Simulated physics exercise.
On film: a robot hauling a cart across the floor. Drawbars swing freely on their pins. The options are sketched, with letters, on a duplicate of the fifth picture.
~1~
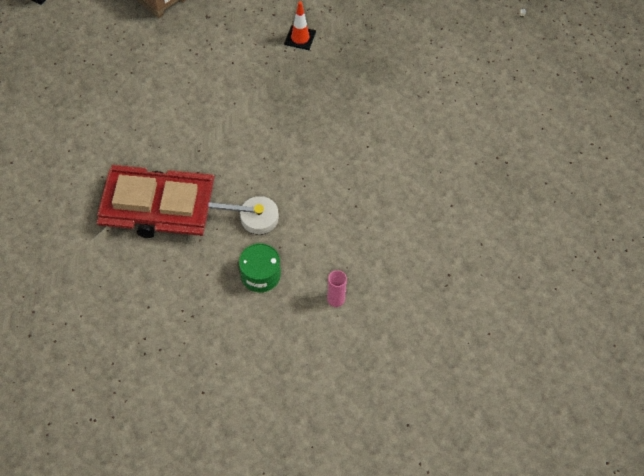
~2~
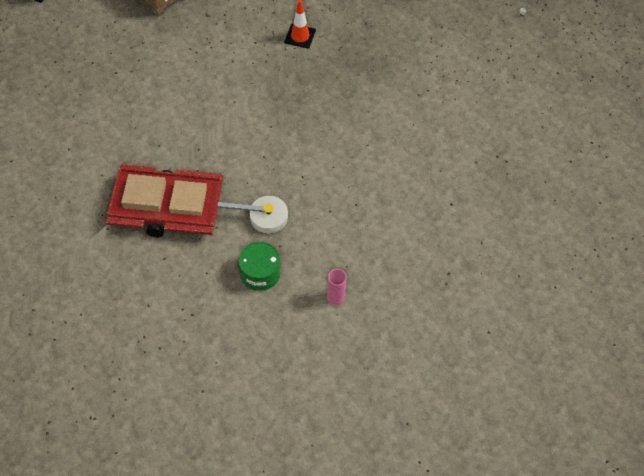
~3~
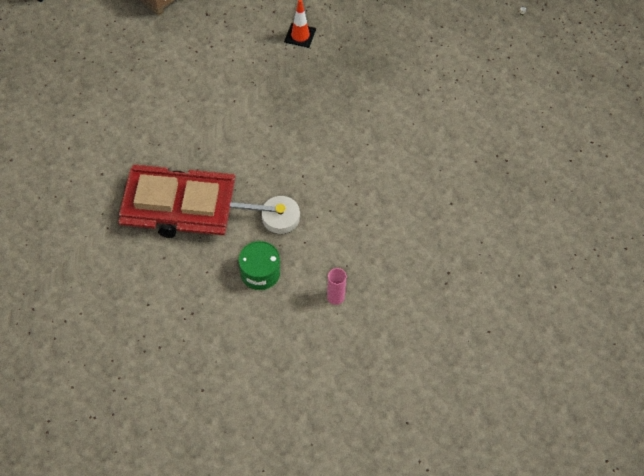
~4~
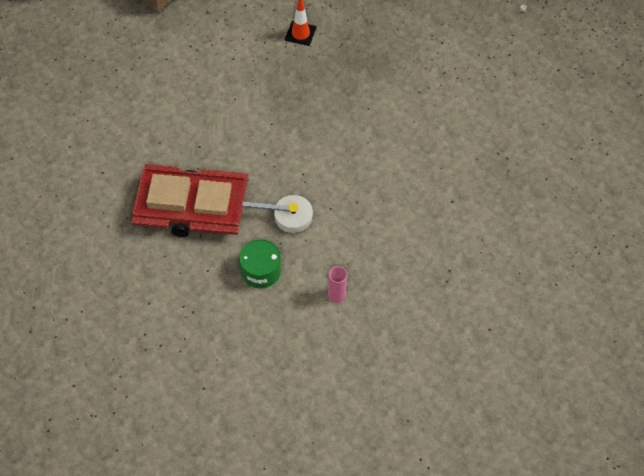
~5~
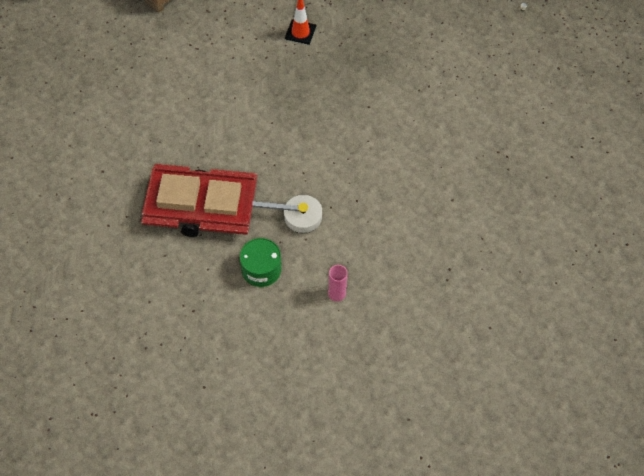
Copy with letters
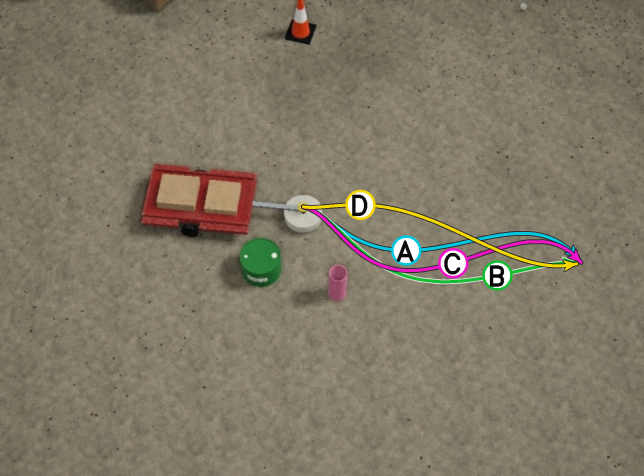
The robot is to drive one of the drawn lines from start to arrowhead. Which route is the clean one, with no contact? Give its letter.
D is the clean one.
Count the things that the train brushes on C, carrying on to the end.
In all, two.
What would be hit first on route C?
It meets the green tub.
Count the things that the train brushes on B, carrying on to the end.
Two.
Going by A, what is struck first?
First the green tub.
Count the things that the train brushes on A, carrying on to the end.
It touches one.
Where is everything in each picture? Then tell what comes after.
The first picture shows red cart (156, 199); green tub (261, 275); pink post (336, 299).
The second picture shows robot (269, 213); red cart (166, 198); pink post (336, 298).
The third picture shows robot (281, 213); red cart (178, 198); pink post (336, 297).
The fourth picture shows robot (294, 212); red cart (190, 198); pink post (337, 295).
The fifth picture shows robot (303, 212); red cart (200, 197); pink post (337, 294); green tub (262, 270).
On the marked copy, A from (303, 207) via (435, 248) to (578, 259); B from (303, 207) via (423, 280) to (576, 262); C from (303, 207) via (439, 267) to (581, 263); D from (303, 207) via (444, 226) to (577, 264).
Taking D. A third of the way, robot (402, 216), cart (299, 203).
Two thirds of the way, robot (493, 254), cart (392, 221).
When it is over, robot (578, 268), cart (475, 243); nothing has been touched.
As for the rest, A meets the green tub; B meets the green tub and pink post; C meets the green tub and pink post.
